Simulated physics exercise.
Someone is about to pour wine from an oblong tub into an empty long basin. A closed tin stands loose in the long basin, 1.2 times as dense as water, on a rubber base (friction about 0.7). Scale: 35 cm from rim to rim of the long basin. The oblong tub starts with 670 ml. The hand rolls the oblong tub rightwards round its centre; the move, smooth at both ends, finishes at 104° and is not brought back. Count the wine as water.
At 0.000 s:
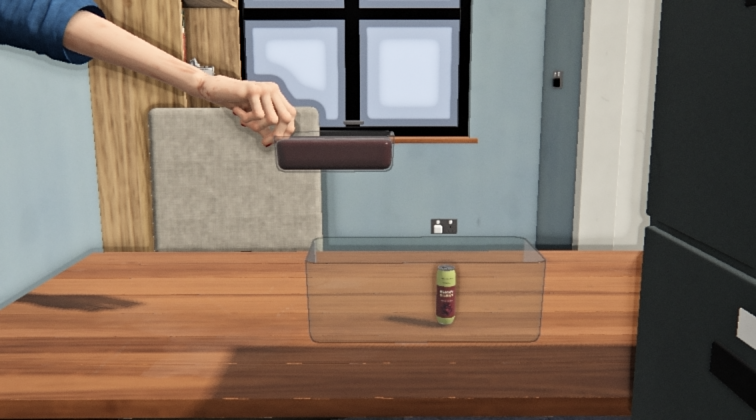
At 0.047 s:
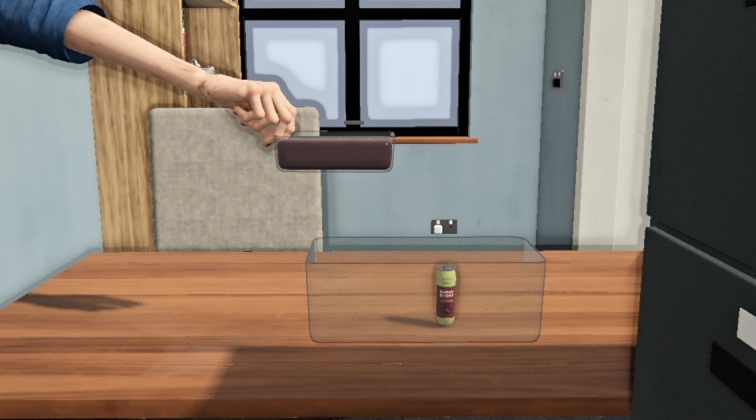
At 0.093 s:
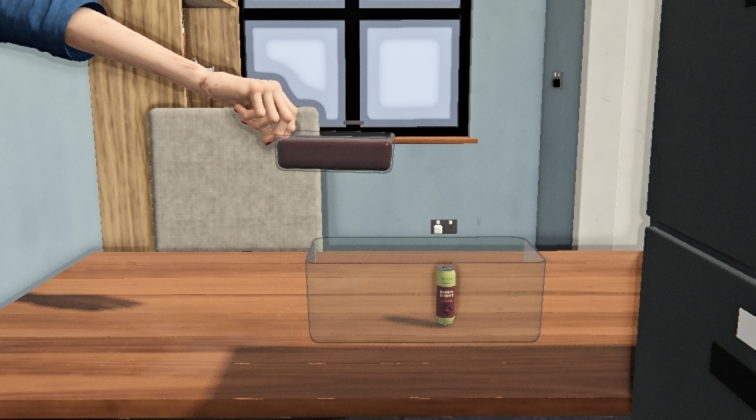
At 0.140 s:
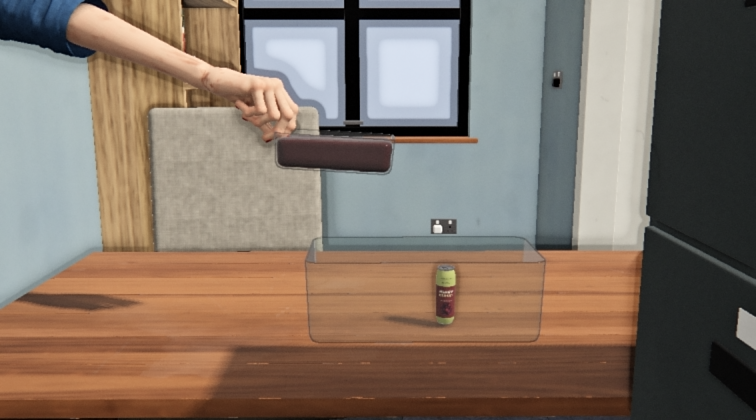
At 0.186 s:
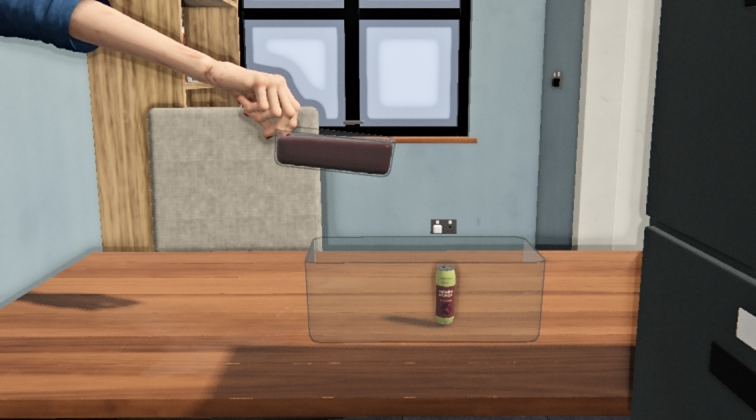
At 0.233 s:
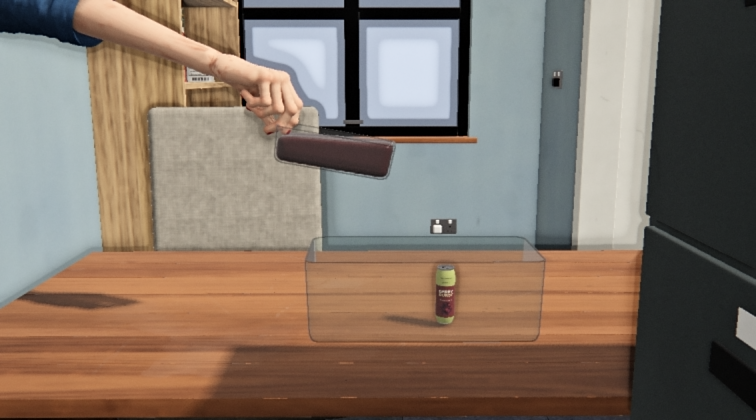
A hand reaching in from the upper left holds a dark, oblong tub level, then slowly rolls it rightwards so its right end dips slightly. Below, a clear long basin stands on a wooden table, holding a small green and maroon container upright. The fixed view faces a pale blue room straight on, with a black-framed window, a grey panel and dark cabinetry at right.
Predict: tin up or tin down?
The tin stays up.
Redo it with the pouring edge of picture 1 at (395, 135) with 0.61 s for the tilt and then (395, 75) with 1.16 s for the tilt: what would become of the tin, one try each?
First it falls; then it remains upright.
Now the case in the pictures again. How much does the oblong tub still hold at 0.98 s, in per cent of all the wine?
Near 4 in a hundred.
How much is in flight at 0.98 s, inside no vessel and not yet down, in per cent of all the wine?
About 4 per cent.
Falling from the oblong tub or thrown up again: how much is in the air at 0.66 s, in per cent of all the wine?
Near 50 in a hundred.
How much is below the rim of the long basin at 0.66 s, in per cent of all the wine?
Some 30 per cent.
After 0.66 s the tilt is 63° and 21 per cent is still to pour; the tin stands where it began.
After 0.98 s the tilt is 98° and 4 per cent is still to pour; the tin stands where it began.
After 1.30 s the tilt is 104° and 0 per cent is still to pour; the tin stands where it began.
After 1.66 s the tilt is 104° and 0 per cent is still to pour; the tin stands where it began.
In the end the tin stands where it began.
